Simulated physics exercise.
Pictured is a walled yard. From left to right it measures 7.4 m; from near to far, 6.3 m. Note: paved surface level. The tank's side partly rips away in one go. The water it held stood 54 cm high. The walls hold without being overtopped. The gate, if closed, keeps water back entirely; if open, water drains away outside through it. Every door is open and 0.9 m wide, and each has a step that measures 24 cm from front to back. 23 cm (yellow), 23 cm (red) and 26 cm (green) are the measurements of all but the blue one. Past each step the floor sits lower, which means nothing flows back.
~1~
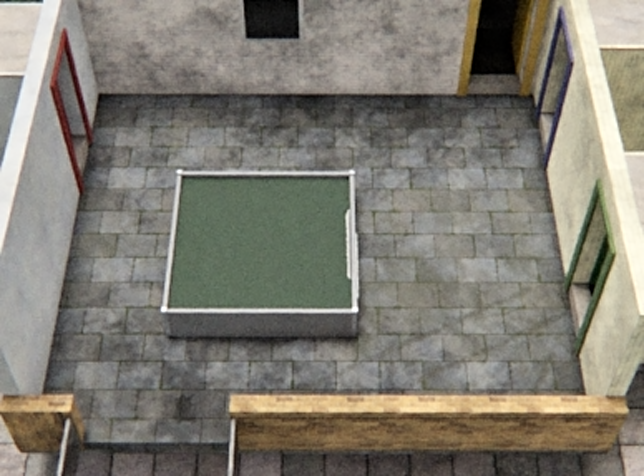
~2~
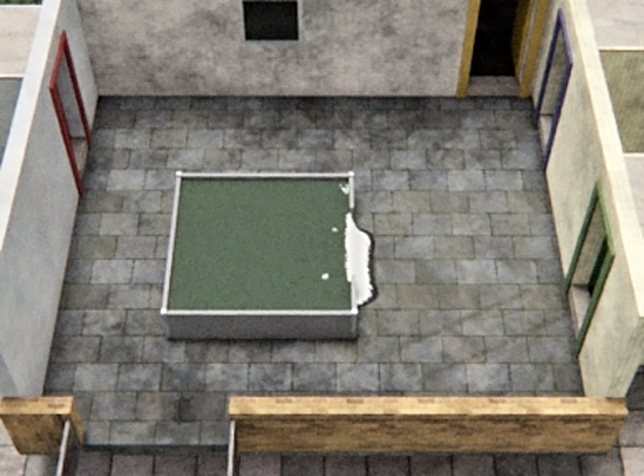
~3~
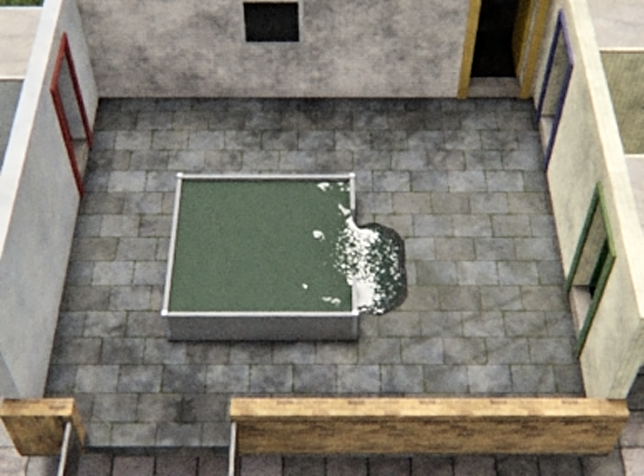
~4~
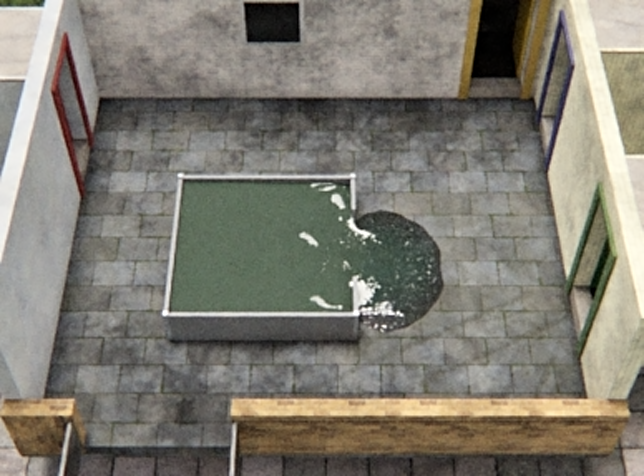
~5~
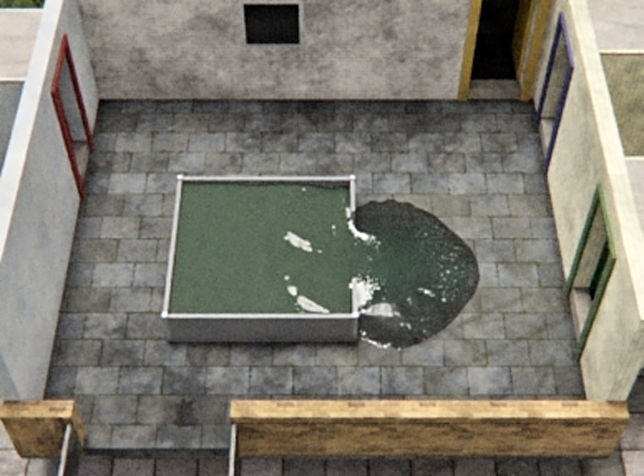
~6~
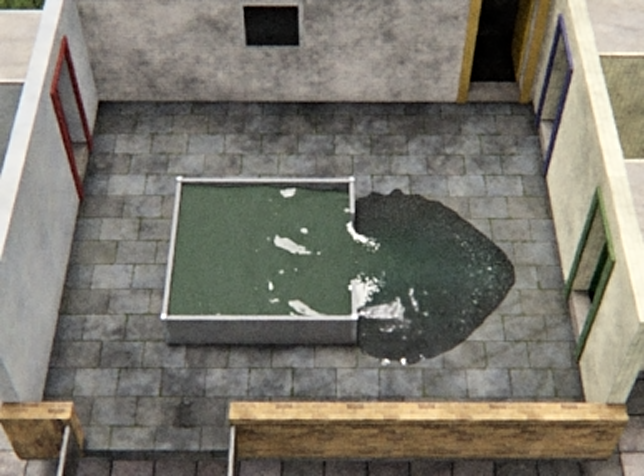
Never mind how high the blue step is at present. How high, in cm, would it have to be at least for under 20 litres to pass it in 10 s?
At least about 11.5 cm.
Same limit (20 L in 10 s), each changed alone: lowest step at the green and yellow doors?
Some 19 cm for green, some 18 cm for yellow.
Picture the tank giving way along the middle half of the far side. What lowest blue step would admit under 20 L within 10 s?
Some 13.5 centimetres.
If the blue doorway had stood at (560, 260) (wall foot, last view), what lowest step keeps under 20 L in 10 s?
Something near 21 cm.
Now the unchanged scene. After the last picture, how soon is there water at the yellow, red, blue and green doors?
Yellow at 2.0 s, red at 6.5 s, blue at 1.2 s and green at 0.5 s.
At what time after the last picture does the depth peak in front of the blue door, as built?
Roughly at 5.5 s.
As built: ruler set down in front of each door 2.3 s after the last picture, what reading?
Lab note, cm: Yellow 17; red 0; blue 14; green 23.
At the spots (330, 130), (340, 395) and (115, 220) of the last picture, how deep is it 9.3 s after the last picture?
Close to 5, 5 and 6 cm, one after the other.
Then, 0.7 s after the last picture water covers 25 % of the floor, deepest (34 cm) near (358, 280); it has not reached the blue door.
Then, 2.3 s after the last picture water covers 35 % of the floor, deepest (30 cm) near (590, 422); 14 cm at the blue door, 0 litres in over its 23 cm step.
Then, 9.3 s after the last picture water covers 95 % of the floor, deepest (12 cm) near (556, 300); 10 cm at the blue door, 0 litres in over its 23 cm step.
At the blue door as built, the water peaked near 15 cm, 5.7 s after the last picture.
With a step of 9.5 cm, 42 litres would have come in within the 10 s; with 13 cm, 8 litres. So under 20 litres takes about 11.5 cm.
